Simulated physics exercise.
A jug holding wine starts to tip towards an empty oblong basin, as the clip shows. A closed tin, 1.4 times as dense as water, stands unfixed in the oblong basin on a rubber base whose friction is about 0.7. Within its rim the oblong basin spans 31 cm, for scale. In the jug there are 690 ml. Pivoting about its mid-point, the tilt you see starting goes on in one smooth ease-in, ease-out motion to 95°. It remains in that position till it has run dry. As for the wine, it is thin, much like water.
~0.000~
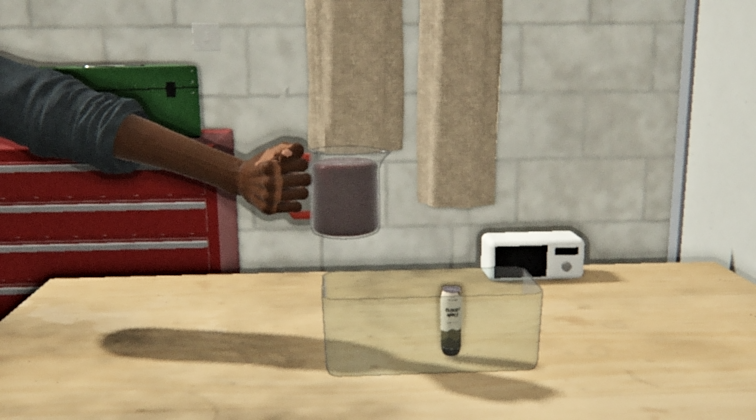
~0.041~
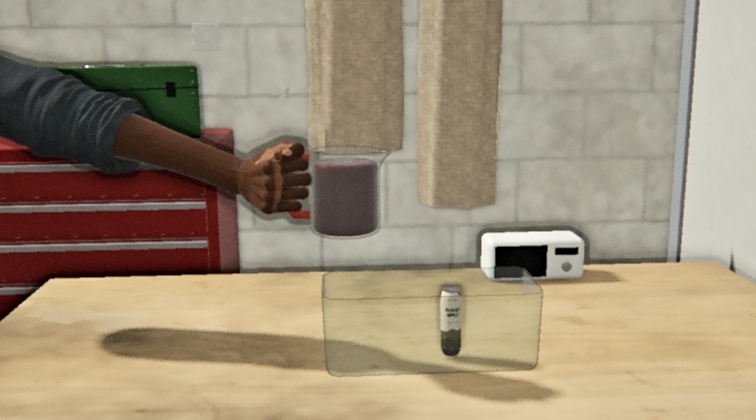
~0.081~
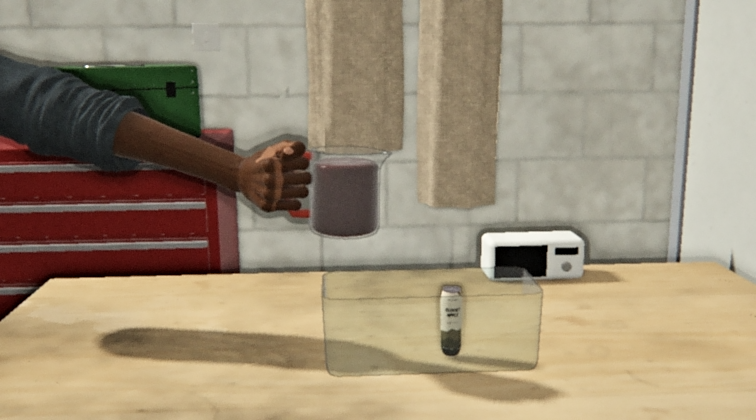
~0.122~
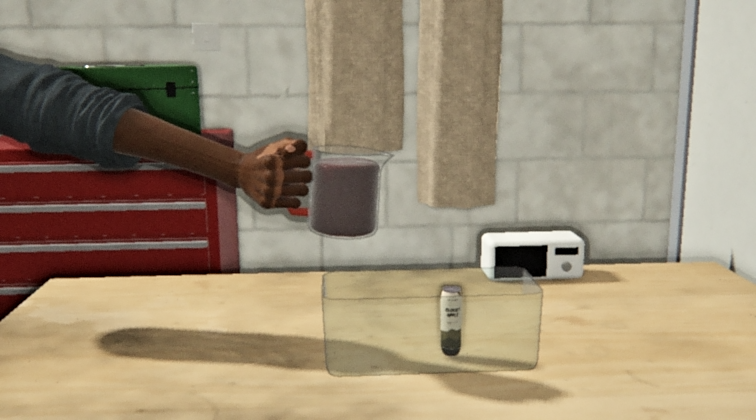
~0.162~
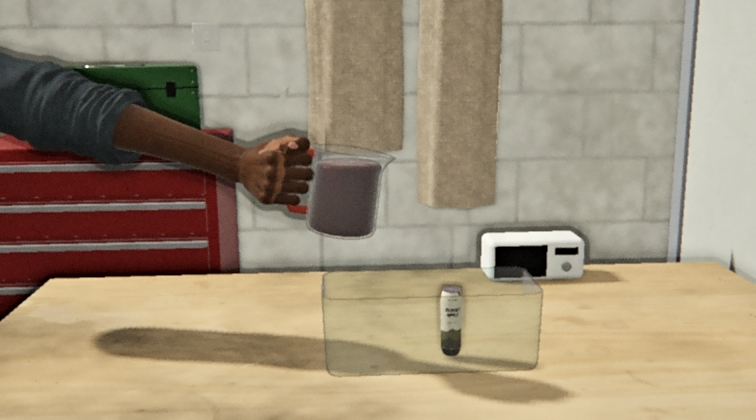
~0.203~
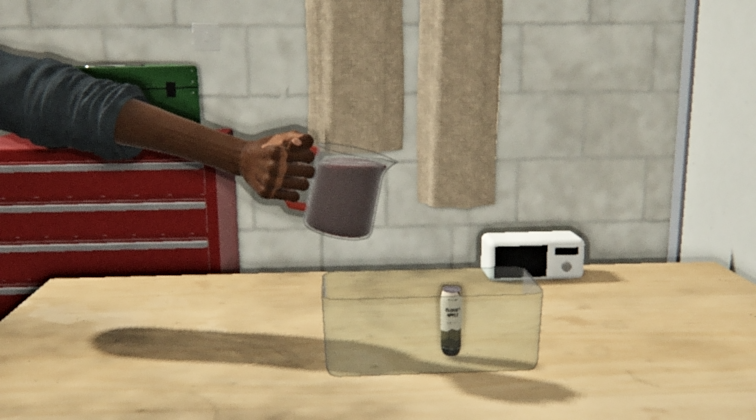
A glass jug of dark purplish liquid, gripped by a hand reaching in from the left, hangs almost upright and nearly still above a clear oblong basin on a wooden table. The hand then gradually tilts it slightly to the right, while the small tin and the basin stay motionless.
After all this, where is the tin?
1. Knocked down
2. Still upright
(1) Knocked down.
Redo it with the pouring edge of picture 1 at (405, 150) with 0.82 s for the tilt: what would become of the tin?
It does not tip.
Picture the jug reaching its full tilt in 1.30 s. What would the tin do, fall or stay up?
Then it tips over.
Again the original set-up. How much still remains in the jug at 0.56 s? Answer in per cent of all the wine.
About 82 percent.
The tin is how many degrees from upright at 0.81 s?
The tilt is near 0°.
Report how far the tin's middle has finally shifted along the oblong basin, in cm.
Roughly 6.5 cm.
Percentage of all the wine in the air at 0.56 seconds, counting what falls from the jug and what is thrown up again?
Roughly 14 percent.
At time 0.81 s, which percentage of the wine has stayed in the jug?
About 38 per cent.
By 0.56 s the tilt is 67° and 83 per cent is still to pour; the tin stands where it began.
By 0.81 s the tilt is 94° and 38 per cent is still to pour; the tin stands where it began.
By 1.09 s the tilt is 95° and 12 per cent is still to pour; the tin lies on its side.
By 1.38 s the tilt is 95° and 4 per cent is still to pour; the tin lies on its side.
At rest the tin lies on its side.
